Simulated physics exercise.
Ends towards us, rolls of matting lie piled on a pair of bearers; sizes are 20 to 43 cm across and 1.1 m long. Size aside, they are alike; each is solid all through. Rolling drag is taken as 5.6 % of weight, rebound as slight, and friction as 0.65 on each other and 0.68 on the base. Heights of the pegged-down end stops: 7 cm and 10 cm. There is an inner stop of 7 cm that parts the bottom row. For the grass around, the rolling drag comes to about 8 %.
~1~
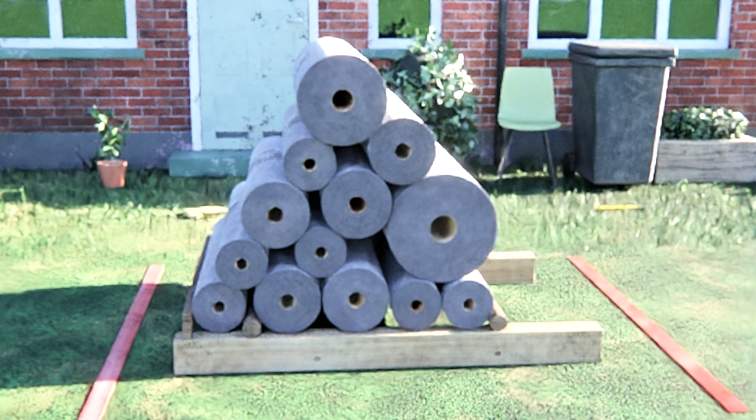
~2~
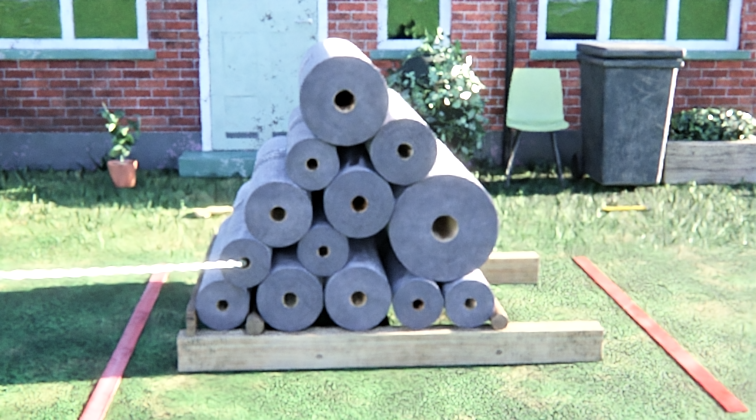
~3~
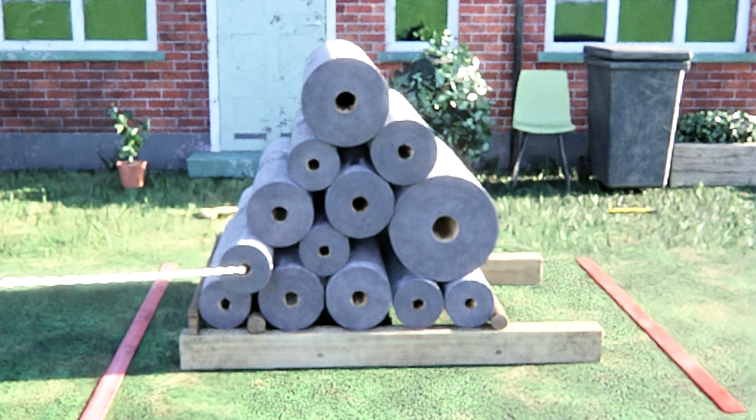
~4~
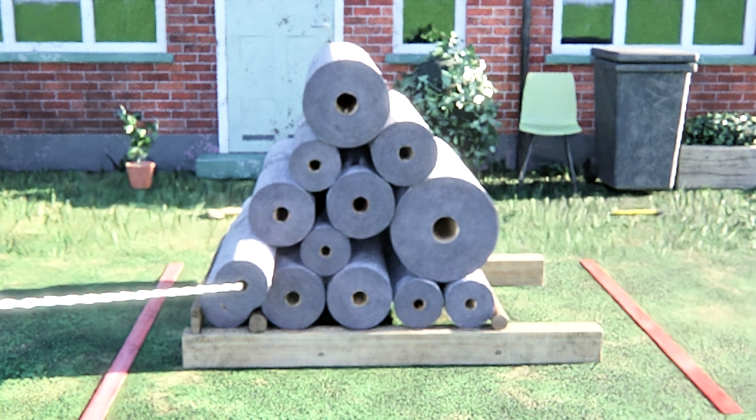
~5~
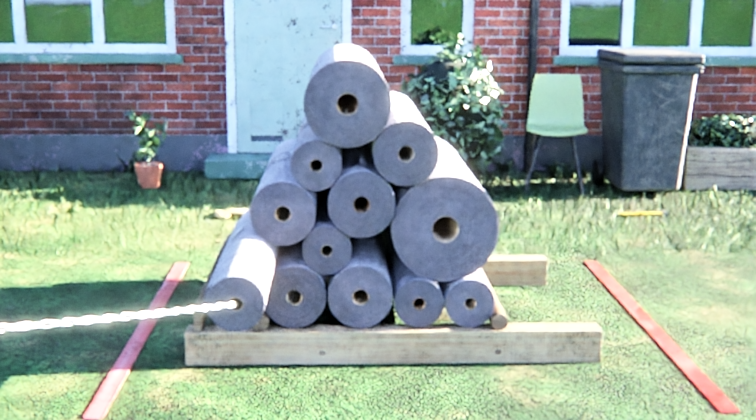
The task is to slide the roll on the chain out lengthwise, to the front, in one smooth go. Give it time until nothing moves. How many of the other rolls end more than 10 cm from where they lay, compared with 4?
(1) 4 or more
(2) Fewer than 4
Fewer than 4 (2).
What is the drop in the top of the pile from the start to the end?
I'd put it at some 25 cm lower than at the start.
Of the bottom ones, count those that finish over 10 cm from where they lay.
The tally is 0.
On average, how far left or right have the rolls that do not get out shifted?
Some 10 cm leftwards.
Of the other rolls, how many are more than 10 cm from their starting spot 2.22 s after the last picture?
Count at that time: 3.
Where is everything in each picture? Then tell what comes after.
In the first frame, 13 rolls, 5 on the base, highest (343, 100); left batten (10 cm) (186, 315); right round bar (7 cm) (500, 315); inner round bar (7 cm) (252, 321); lines (109, 375) and (683, 358).
In the second frame, the roll on the chain has not moved yet, at (245, 263); the rest still.
In the third frame, the roll on the chain is 10 cm out, at (245, 269); the rest still; bottom ones (225, 304) (291, 299) (359, 298) (419, 304) (470, 304).
In the fourth frame, the roll on the chain is 32 cm out, at (241, 286); the rest still.
In the fifth frame, the roll on the chain is 55 cm out, at (236, 304); the rest still.
Then, 0.86 s after the last picture, 0 now displaced over 10 cm; the one last seen at (348, 104) 3.3 cm left and 4.3 cm down.
Then, 1.14 s after the last picture, 3 now displaced over 10 cm; the one last seen at (348, 104) 18 cm left and 20 cm down.
Then, 1.56 s after the last picture, 3 now displaced over 10 cm; the one last seen at (348, 104) 60 cm left and 39 cm down.
Then, 2.22 s after the last picture, 3 now displaced over 10 cm; 1 across the left red line; the one last seen at (348, 104) 82 cm left and 86 cm down.
All still, 3.1 s past the final picture, 3 moved over 10 cm; 1 across the left red line; the one last seen at (348, 104) 82 cm left and 86 cm down; top of the pile 96 cm high, from 1.2 m.
